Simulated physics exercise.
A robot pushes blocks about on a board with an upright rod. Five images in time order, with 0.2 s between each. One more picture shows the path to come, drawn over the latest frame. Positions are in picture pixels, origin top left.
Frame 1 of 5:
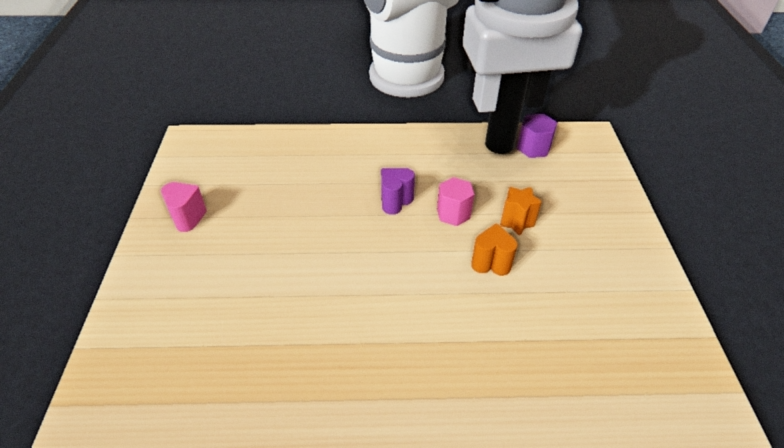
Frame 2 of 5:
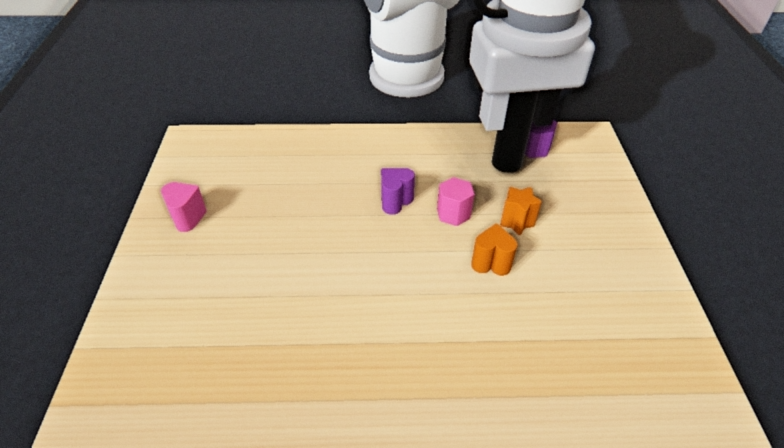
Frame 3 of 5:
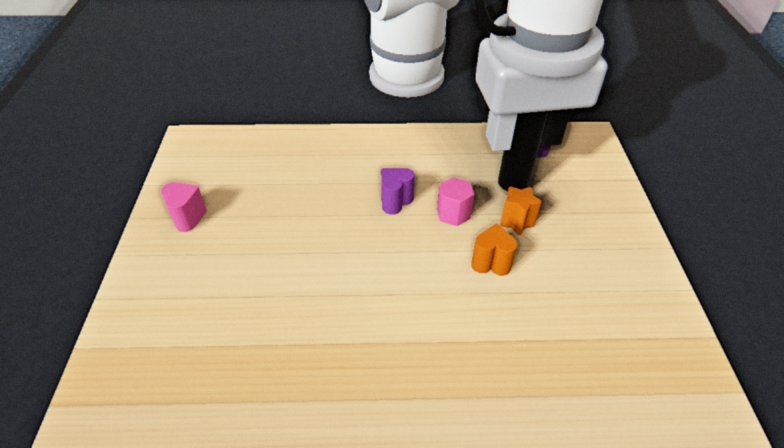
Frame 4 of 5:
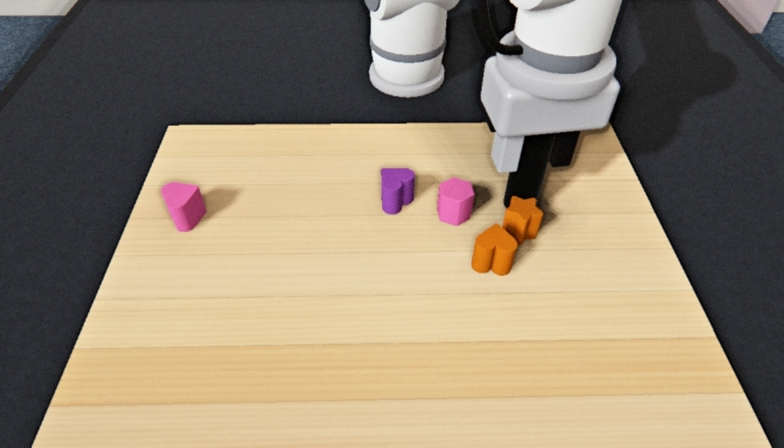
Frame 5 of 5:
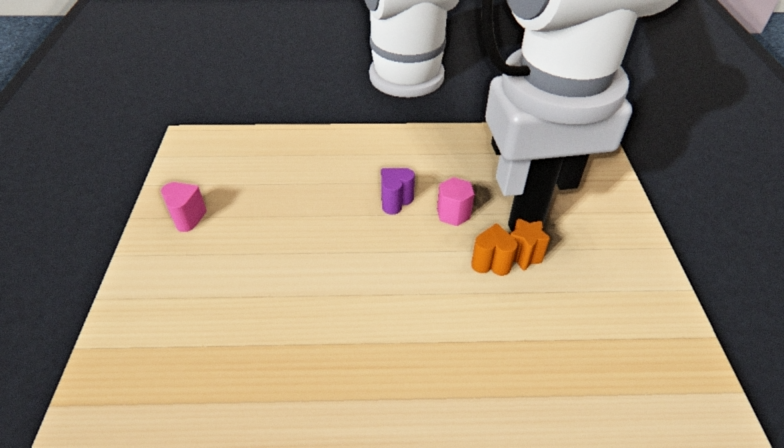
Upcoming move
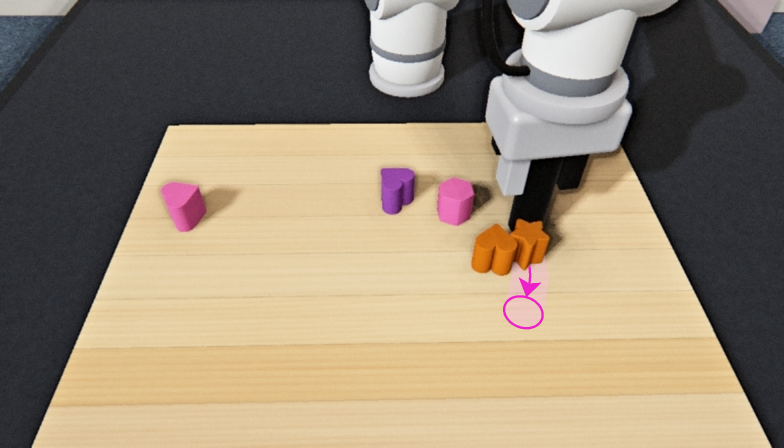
In the video, a robot arm moves its black rod down a wooden board scattered with pink, purple and orange blocks, reaches an orange star, and pushes it toward the viewer until it sits beside an orange heart.
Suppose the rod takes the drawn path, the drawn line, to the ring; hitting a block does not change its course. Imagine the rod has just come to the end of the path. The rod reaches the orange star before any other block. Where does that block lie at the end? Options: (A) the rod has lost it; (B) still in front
B: Still in front.
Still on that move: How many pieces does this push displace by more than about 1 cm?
Number moved: 1.
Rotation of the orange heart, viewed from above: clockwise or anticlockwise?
Clockwise.
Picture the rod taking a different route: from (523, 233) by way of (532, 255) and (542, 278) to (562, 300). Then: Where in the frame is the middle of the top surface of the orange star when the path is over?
Just about (551, 296).
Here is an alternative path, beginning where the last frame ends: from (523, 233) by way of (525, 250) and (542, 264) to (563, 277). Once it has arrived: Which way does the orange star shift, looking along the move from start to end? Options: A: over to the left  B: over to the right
My answer is option B.
Drawn move, from (523, 233) over (528, 258) and (529, 284) to (523, 312).
The first path, step by step. One third of the way, rod (530, 251); orange heart (495, 242), turned 20° clockwise; orange star (536, 258).
Two thirds of the way, rod (531, 278); orange heart (495, 242), turned 20° clockwise; orange star (538, 288).
At the end, rod (526, 305); pink hexagonal block still; orange heart (495, 242), turned 20° clockwise; orange star (534, 318).
